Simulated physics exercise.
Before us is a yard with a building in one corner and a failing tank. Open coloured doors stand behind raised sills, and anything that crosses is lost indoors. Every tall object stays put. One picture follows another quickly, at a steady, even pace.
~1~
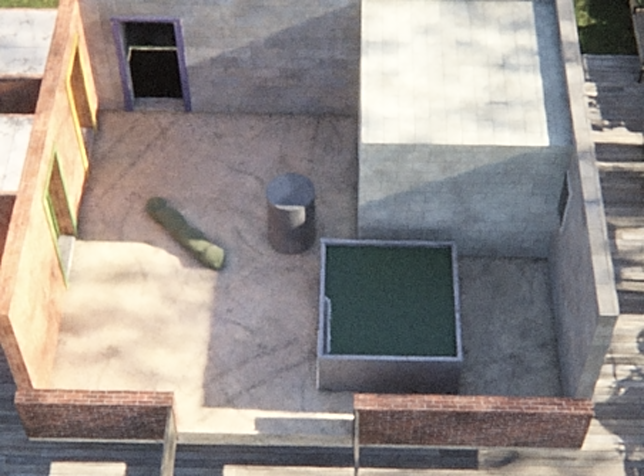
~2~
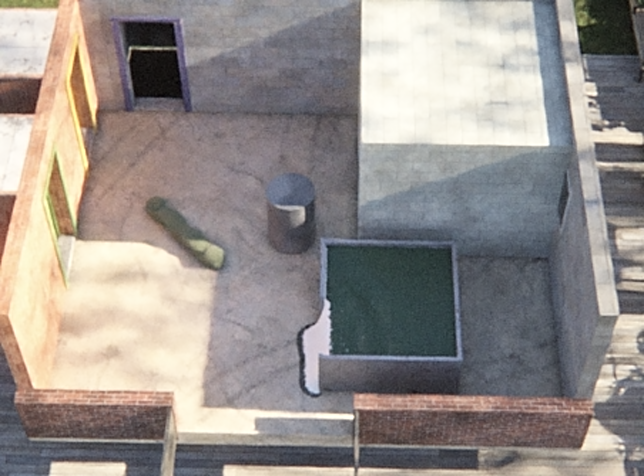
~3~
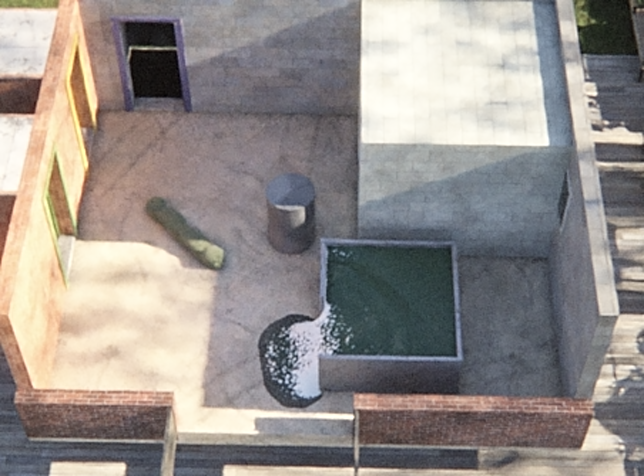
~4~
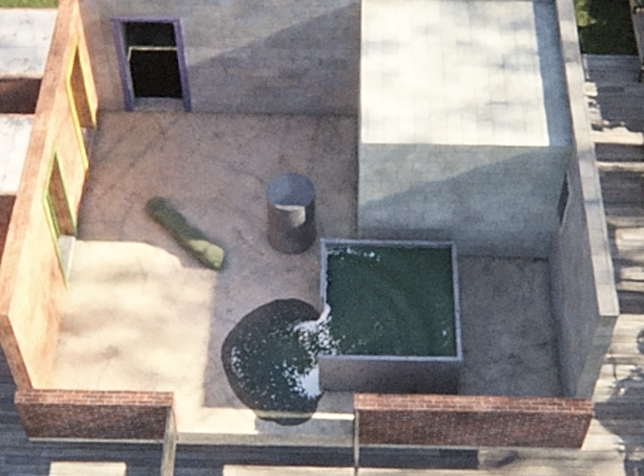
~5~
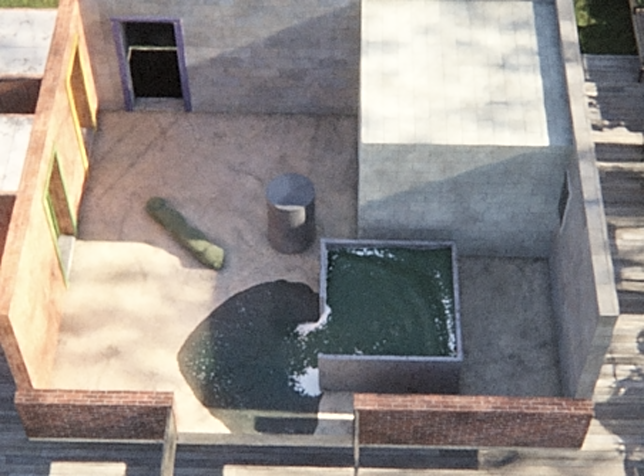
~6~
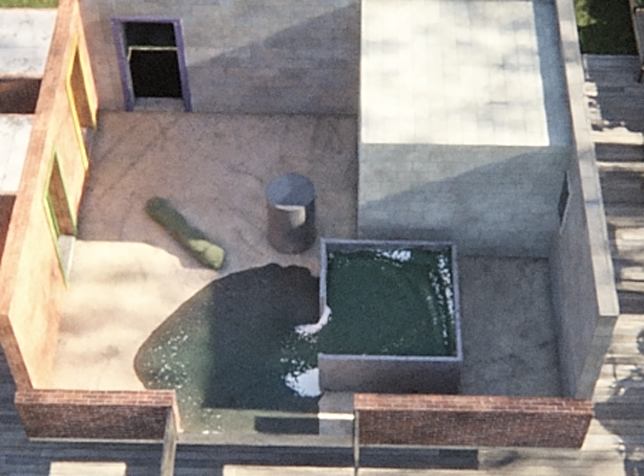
Dark green water pours from the tank's left side and spreads leftward across the yard floor.
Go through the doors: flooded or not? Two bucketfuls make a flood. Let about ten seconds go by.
In order: The green door exceeds two buckets; the blue door exceeds two buckets; the yellow door never exceeds two buckets.
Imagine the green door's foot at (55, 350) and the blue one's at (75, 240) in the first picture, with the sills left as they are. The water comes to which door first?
The one to pick is the one in green.
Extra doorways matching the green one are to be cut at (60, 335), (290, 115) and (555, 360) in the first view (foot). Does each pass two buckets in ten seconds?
Taken in sequence, they go: Exceeded, not exceeded, not exceeded.
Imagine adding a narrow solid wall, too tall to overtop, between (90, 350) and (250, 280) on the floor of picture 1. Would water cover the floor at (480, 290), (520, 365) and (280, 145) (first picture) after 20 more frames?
Reading them off in sequence: Spared, spared, spared.
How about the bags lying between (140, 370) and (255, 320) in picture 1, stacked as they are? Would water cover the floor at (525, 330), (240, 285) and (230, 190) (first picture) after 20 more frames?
Spot by spot: Untouched, inundated, inundated.
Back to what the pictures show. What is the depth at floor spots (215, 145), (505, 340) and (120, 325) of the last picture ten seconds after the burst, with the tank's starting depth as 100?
In turn 6, 0 and 10 in a hundred.
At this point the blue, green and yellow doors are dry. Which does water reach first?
That's the door marked green.
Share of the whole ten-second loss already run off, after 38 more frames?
Around 75 % of the total, roughly.
A moment on, water covers 35 % of the floor; the green door not reached, the blue door not reached, the yellow door not reached.
Next, water covers 40 % of the floor; the green door under two buckets in, the blue door not reached, the yellow door not reached.
Then, water covers 50 % of the floor; the green door over two buckets in, the blue door wet at the sill, nothing in, the yellow door wet at the sill, nothing in.
Later, water covers 60 % of the floor; the green door over two buckets in, the blue door far over two buckets in, the yellow door wet at the sill, nothing in.
In the end, water covers 80 % of the floor; the green door over two buckets in, the blue door far over two buckets in, the yellow door wet at the sill, nothing in.
